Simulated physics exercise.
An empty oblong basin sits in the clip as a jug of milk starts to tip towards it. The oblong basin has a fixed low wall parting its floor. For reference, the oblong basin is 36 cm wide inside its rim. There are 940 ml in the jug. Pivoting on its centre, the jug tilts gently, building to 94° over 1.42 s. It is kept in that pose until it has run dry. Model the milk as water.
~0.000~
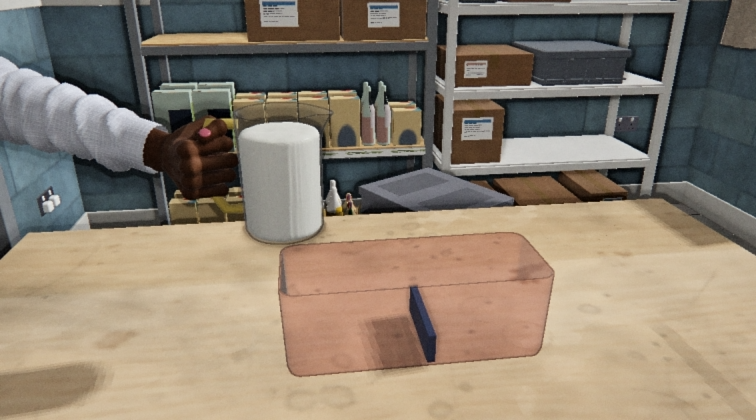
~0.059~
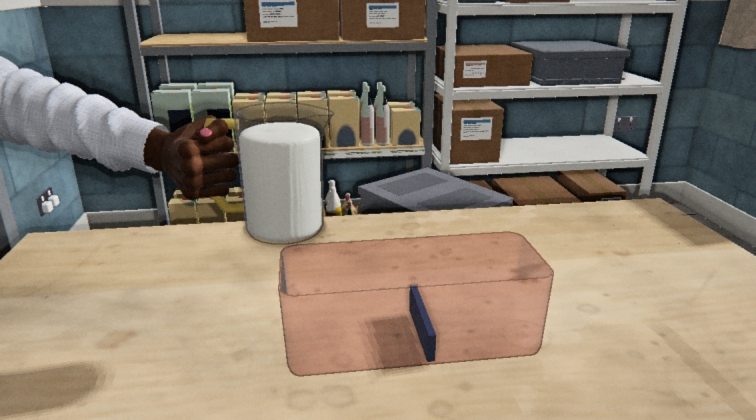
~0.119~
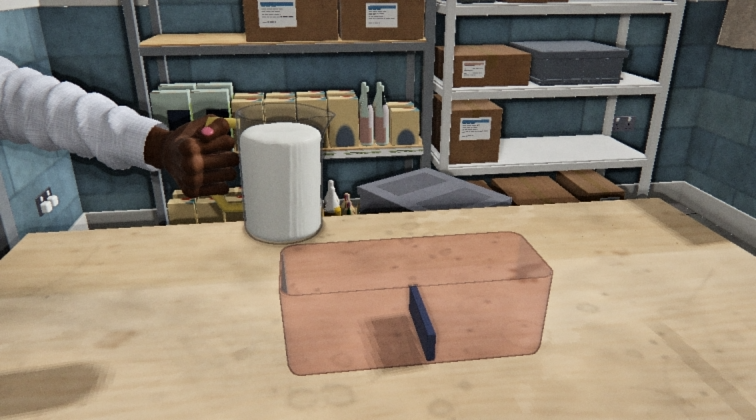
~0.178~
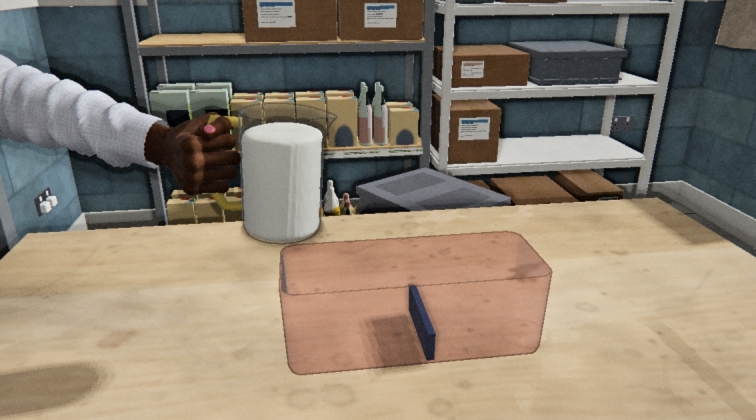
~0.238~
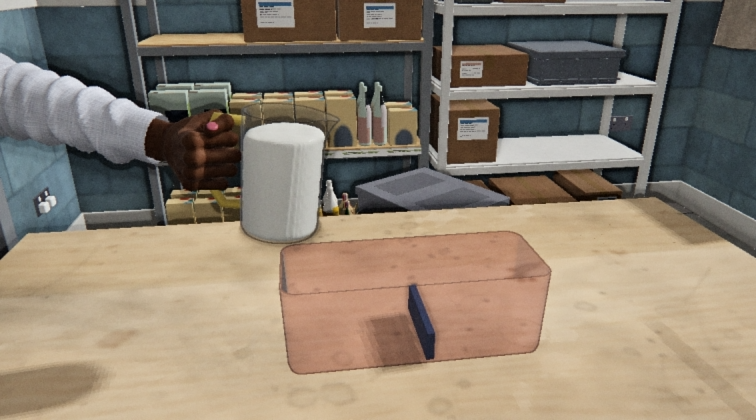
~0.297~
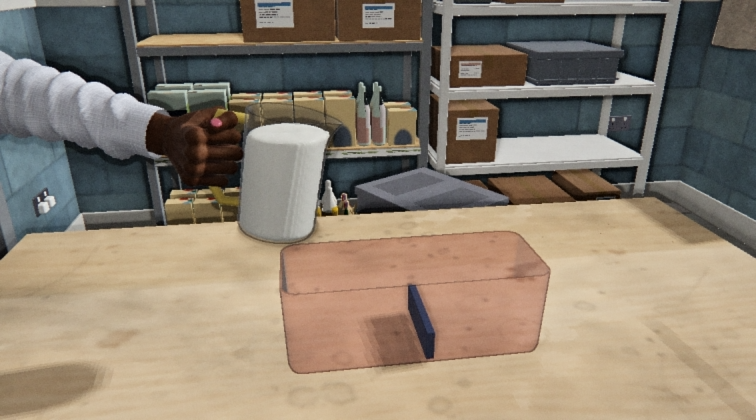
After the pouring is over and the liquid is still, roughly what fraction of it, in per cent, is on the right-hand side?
Roughly 20 out of 100 parts.
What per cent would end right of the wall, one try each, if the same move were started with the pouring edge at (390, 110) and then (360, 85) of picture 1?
Result: 95 per cent, then 85 per cent.
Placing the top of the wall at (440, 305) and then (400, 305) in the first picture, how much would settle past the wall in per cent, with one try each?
It comes to 5 per cent, and then 75 per cent.
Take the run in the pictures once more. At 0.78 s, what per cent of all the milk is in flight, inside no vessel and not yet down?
Some 6 per cent, I reckon.
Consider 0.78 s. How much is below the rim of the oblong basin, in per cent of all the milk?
Close to 1 in a hundred.
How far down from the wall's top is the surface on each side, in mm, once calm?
The left side gives some 16 mm, the right side some 36 mm.
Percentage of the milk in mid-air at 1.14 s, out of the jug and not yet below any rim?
Roughly 14 %.
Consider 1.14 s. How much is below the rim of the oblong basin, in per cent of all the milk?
26 per cent or thereabouts.
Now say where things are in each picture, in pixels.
In the first frame, tilt 0°; pouring edge (333, 111); surface from (239, 132) to (319, 130); the oblong basin's rim runs from (280, 271) to (537, 254); the wall's top is at (422, 310).
In the second frame, tilt 0°; pouring edge (334, 112); surface from (239, 133) to (319, 130).
In the third frame, tilt 2°; pouring edge (335, 113); surface from (241, 133) to (321, 131).
In the fourth frame, tilt 4°; pouring edge (337, 115); surface from (242, 133) to (323, 131).
In the fifth frame, tilt 6°; pouring edge (340, 118); surface from (244, 134) to (325, 131).
In the sixth frame, tilt 10°; pouring edge (343, 122); surface from (247, 134) to (329, 131).
After 0.78 s the tilt is 55° and 93 per cent is still to pour, 1 is left of the wall and 0 right of it.
After 1.14 s the tilt is 85° and 59 per cent is still to pour, 18 is left of the wall and 9 right of it.
After 1.51 s the tilt is 94° and 18 per cent is still to pour, 56 is left of the wall and 19 right of it.
After 1.92 s the tilt is 94° and 4 per cent is still to pour, 73 is left of the wall and 20 right of it.
In the end 78 per cent lies left of the wall, 20 right of it and 1 outside.
